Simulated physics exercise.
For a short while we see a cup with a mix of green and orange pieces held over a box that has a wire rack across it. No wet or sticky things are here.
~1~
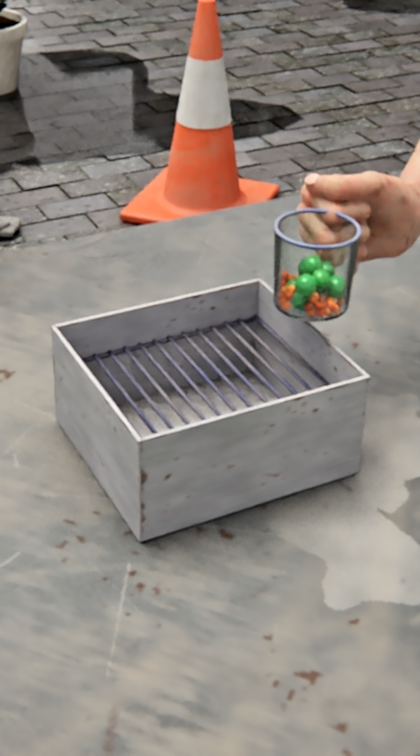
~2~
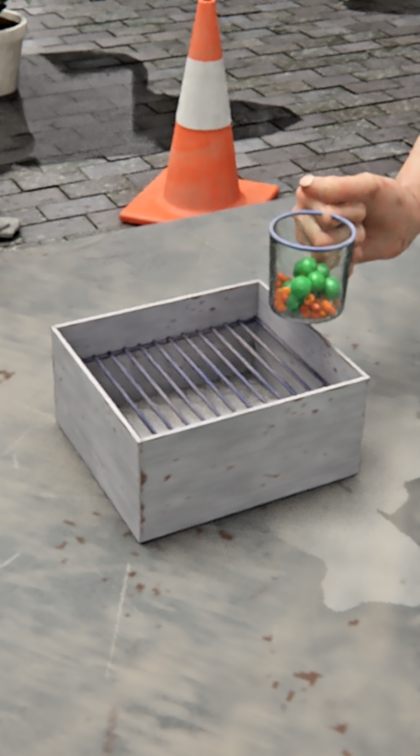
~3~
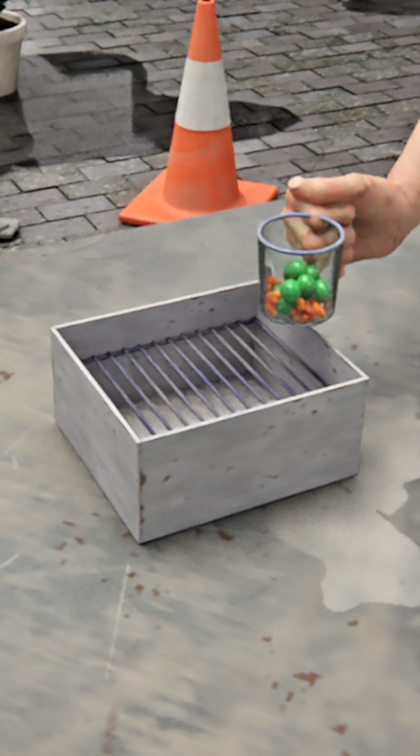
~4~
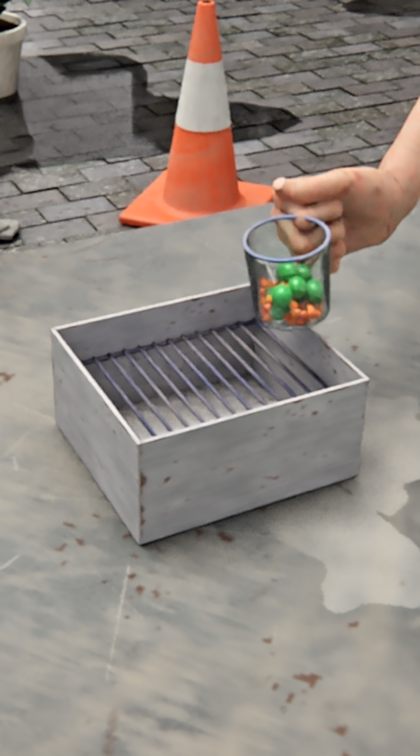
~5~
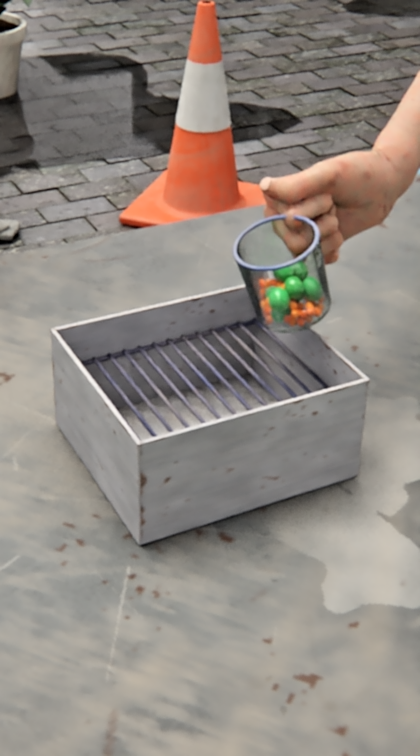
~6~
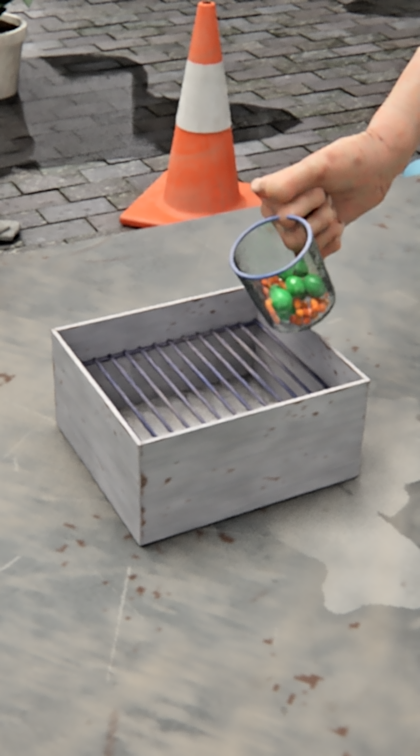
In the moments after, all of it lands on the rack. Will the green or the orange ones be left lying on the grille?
Result: Green pieces are stopped by the grid, orange pieces fall out below.
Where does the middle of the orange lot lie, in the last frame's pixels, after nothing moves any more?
Its middle comes to rest at about (214, 445) in the final picture.
Then, 0.27 s after the last picture, green ones, all in the cup; orange ones, all in the cup.
Then, 0.61 s after the last picture, green ones, all in the cup; orange ones, all in the cup.
Then, 0.98 s after the last picture, green ones, about a quarter in the cup, most on or over the wires; orange ones, most in the cup, about a quarter on or over the wires.
By the end, green ones, all on the wires, none under the rack; orange ones, all under the rack.
